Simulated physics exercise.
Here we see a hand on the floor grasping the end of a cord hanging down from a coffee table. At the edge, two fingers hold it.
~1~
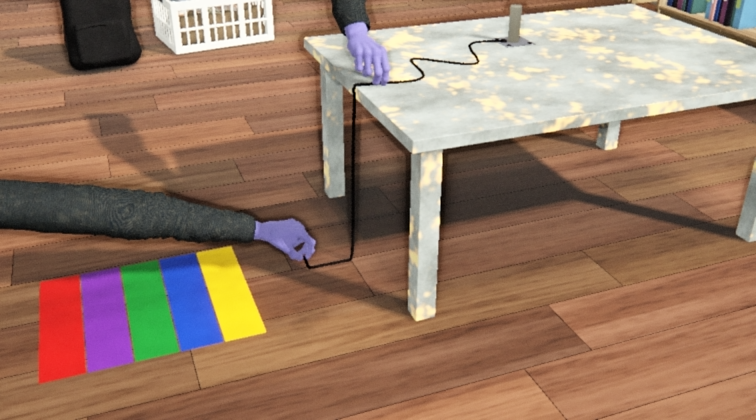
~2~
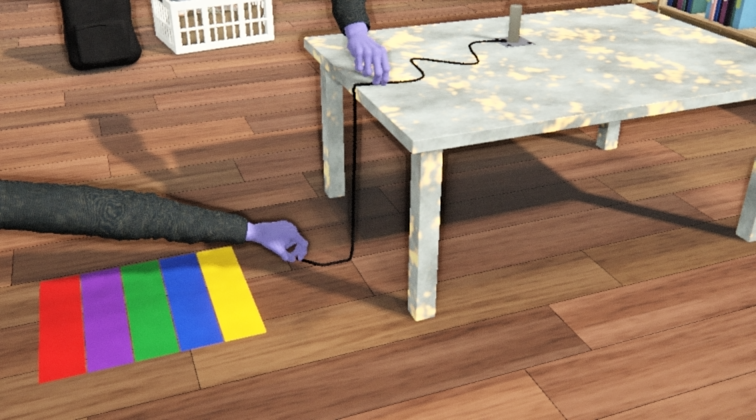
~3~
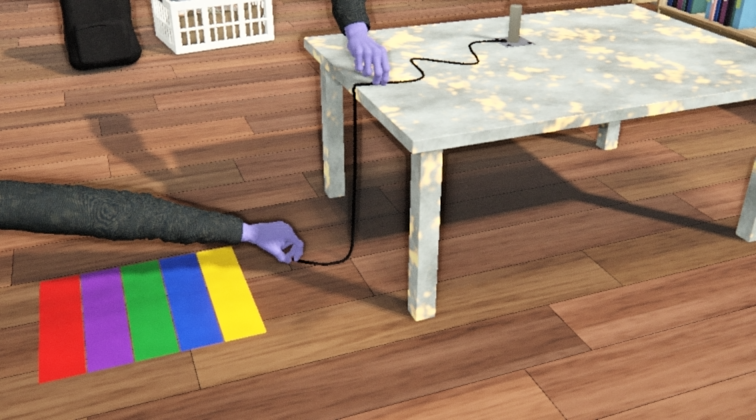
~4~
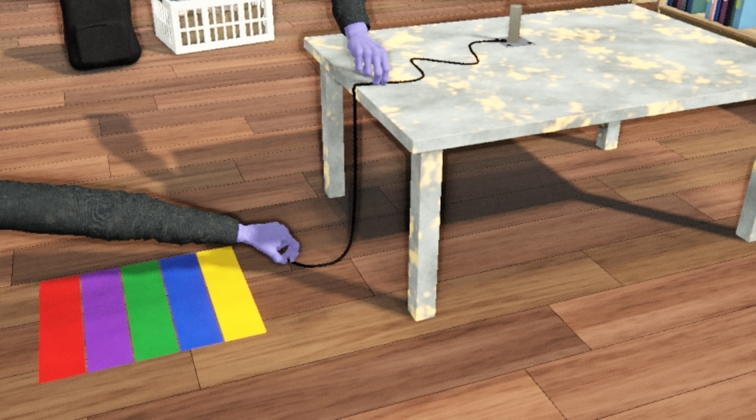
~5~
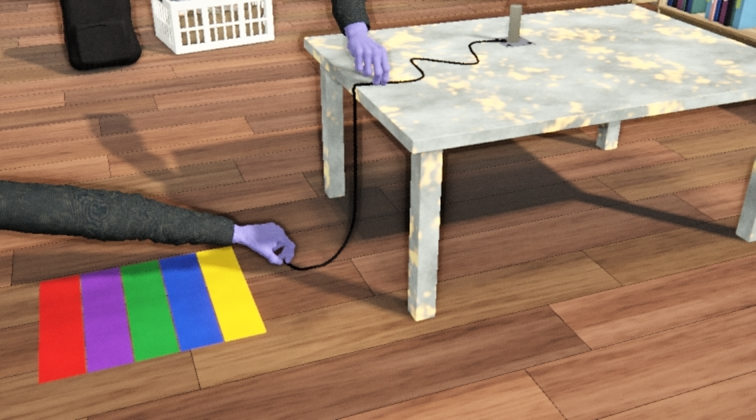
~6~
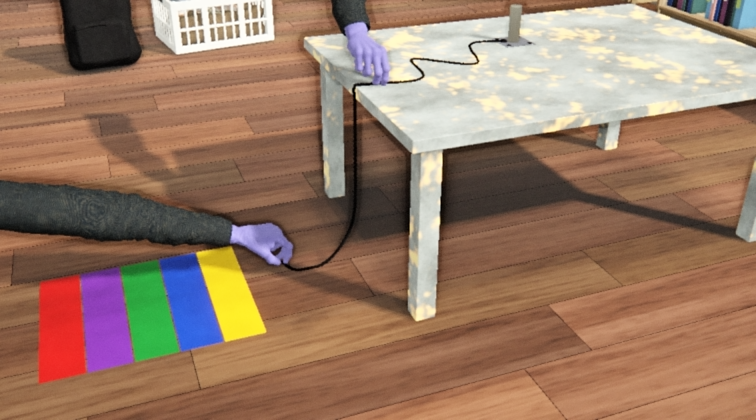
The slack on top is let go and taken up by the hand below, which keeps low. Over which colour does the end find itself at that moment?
I would say over red.
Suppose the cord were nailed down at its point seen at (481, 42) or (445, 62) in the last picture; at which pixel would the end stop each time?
Around (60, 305), then around (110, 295).
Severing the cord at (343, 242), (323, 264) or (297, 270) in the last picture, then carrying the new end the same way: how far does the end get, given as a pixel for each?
Roughly at (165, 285) for the first, (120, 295) for the second and (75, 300) for the third.
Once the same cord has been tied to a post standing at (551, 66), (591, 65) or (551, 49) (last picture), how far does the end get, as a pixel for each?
Respectively (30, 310), (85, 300) and (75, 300).
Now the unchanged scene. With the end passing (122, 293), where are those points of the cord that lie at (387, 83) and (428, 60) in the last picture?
Approx. (331, 147); approx. (394, 72).
Early on, end near (122, 293); over purple.
Midway, end near (78, 302); over red.
At the end of the slack, end near (51, 307); over red. It halts on the red strip.
